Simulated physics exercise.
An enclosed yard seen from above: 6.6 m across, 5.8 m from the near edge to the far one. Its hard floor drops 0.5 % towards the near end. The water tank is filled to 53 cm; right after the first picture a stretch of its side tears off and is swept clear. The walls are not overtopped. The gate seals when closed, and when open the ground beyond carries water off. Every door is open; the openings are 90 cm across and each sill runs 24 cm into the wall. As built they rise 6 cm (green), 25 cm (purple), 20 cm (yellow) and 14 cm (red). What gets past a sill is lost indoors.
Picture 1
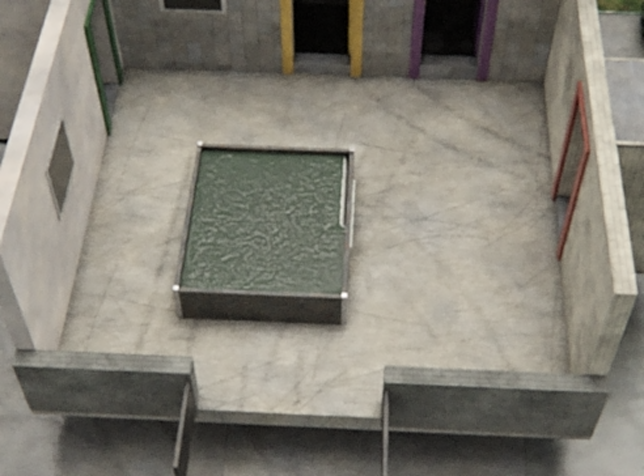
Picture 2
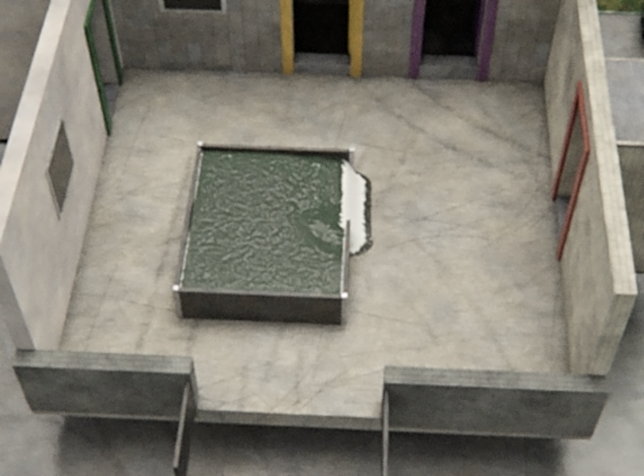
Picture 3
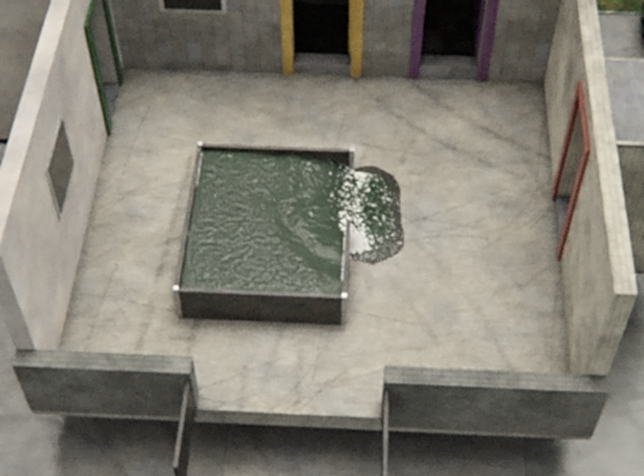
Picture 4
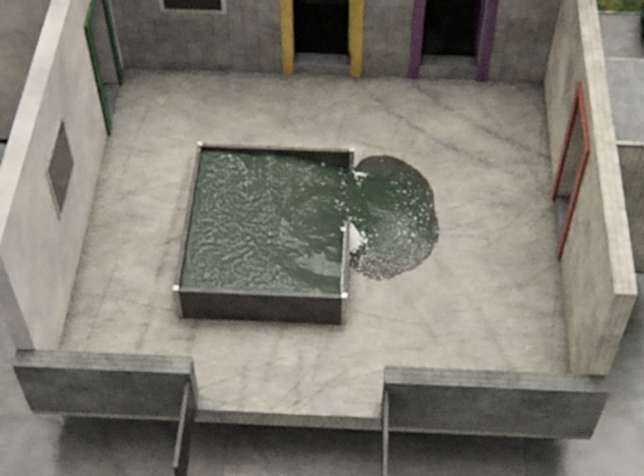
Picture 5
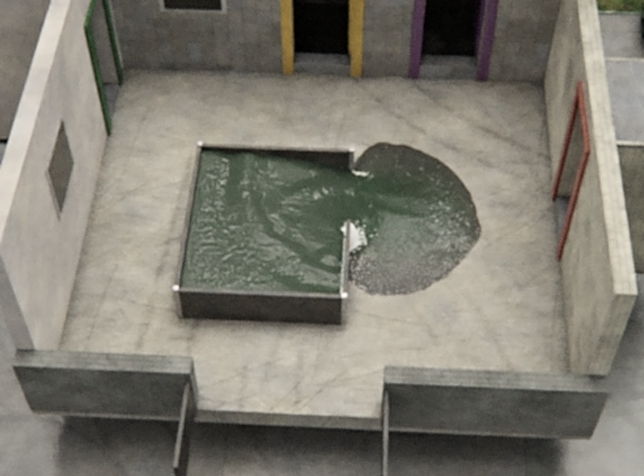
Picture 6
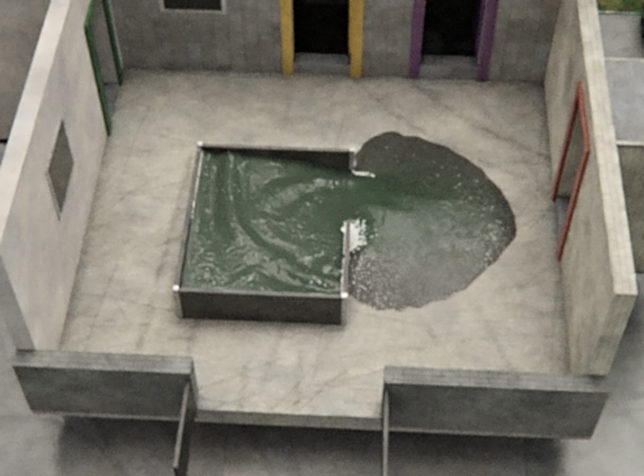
A square tank of green water in a walled concrete yard losing part of its right side, water spreading rightward across the floor.
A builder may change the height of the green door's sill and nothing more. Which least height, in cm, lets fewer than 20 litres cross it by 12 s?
It would have to be roughly 6.5 cm high.
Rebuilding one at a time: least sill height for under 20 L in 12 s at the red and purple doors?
Roughly 21 cm at red and 10.5 cm at purple.
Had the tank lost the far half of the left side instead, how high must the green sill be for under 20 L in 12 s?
About 16 cm.
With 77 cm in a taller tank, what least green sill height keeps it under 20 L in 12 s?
Then roughly 10.5 cm.
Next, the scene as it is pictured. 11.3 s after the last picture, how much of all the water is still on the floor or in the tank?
Some 90 per cent remains.
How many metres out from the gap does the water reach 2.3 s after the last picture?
Roughly 4.2 m.
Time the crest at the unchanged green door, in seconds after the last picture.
At about 7.0 s.
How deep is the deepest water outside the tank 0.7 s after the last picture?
About 30 cm.
Then, 0.7 s after the last picture water covers 25 % of the floor, deepest (30 cm) near (358, 200); it has not reached the green door.
Then, 2.3 s after the last picture water covers 35 % of the floor, deepest (30 cm) near (538, 91); it has not reached the green door.
Then, 11.3 s after the last picture water covers 100 % of the floor, deepest (11 cm) near (173, 253); 7 cm at the green door, 26 litres in over its 6 cm sill.
At the green door as built, the water peaked near 10 cm, 7.1 s after the last picture.
Run again over the same 12 s with other heights there, 26 litres in over 6 cm, 6 litres over 8 cm. The limit of 20 litres is kept from about 6.5 cm up.
